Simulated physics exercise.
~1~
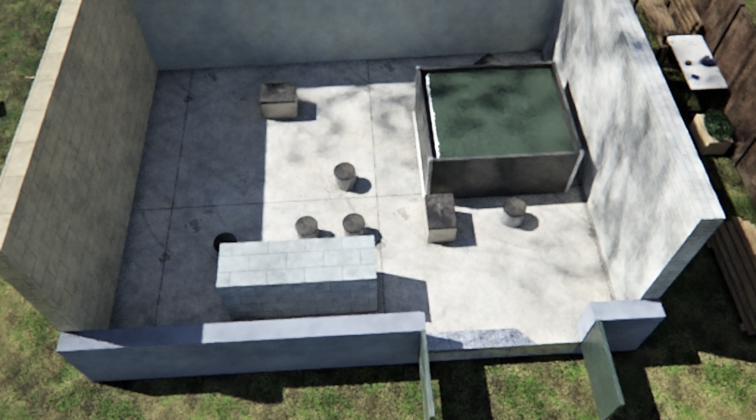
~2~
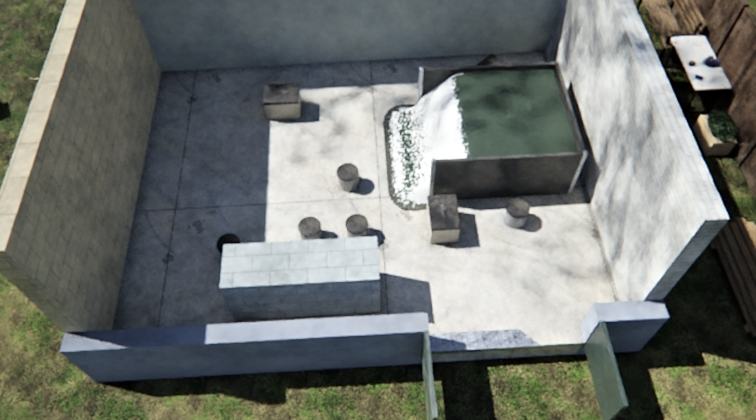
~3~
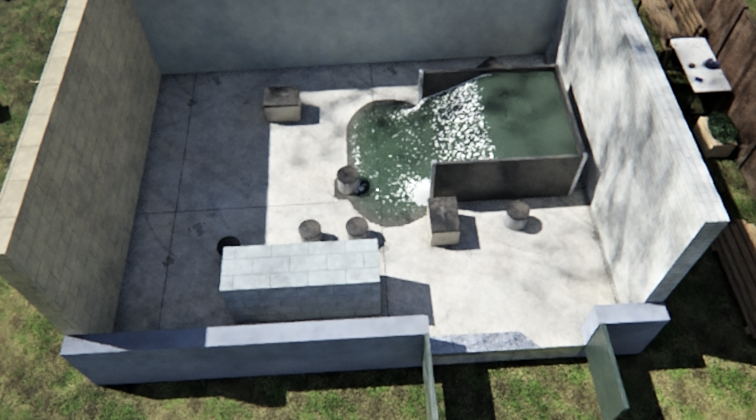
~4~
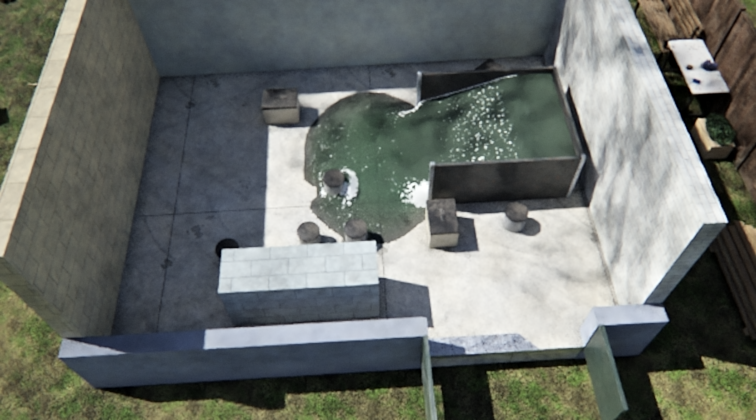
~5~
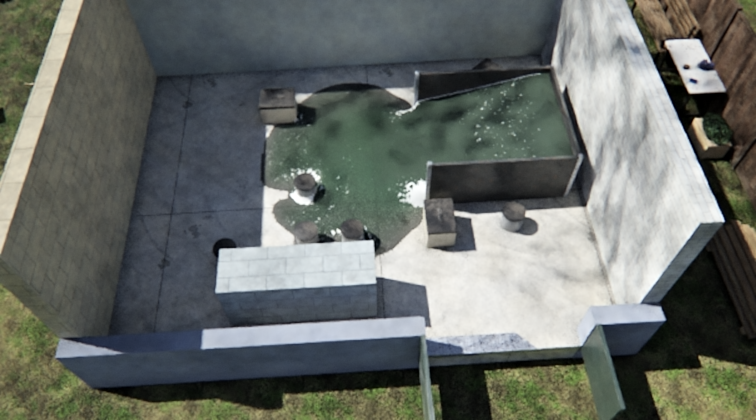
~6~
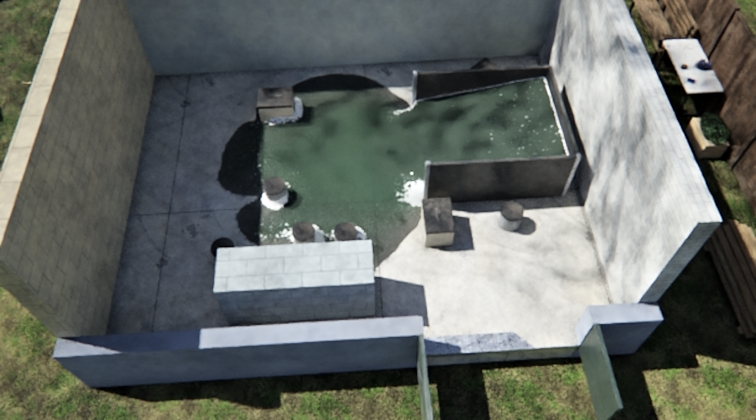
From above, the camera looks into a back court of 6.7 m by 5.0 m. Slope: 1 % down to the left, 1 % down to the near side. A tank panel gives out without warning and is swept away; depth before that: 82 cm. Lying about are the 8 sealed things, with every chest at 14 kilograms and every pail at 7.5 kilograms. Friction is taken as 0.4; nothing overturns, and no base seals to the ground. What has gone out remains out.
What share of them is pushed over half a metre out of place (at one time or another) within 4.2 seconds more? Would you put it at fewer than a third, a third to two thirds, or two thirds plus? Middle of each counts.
I would say a third to two thirds.
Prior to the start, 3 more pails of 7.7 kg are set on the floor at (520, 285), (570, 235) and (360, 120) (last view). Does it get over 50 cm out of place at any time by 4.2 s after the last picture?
Going through them, I'd say falls short, falls short and finally exceeds it.
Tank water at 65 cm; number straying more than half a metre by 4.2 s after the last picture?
Under that setup the answer is 5.
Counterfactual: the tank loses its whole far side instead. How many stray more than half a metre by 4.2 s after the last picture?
2.
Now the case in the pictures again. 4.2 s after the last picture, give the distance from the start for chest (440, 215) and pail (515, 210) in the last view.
0 cm and 0 cm.
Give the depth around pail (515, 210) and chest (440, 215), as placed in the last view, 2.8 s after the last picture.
About 0 and 0 cm.
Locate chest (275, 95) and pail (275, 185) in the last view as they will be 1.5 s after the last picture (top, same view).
About (158, 58) for the first and (145, 233) for the second.
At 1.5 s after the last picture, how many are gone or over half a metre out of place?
By then 5.
Then, 0.4 s after the last picture 2 of 8 are over 50 cm from their spots; 0 afloat.
Then, 1.5 s after the last picture 5 of 8 are over 50 cm from their spots; 4 afloat.
Then, 2.8 s after the last picture 5 of 8 are over 50 cm from their spots; 5 afloat.
Then, 4.2 s after the last picture 5 of 8 are over 50 cm from their spots, and 5 have been at some point; 4 afloat.
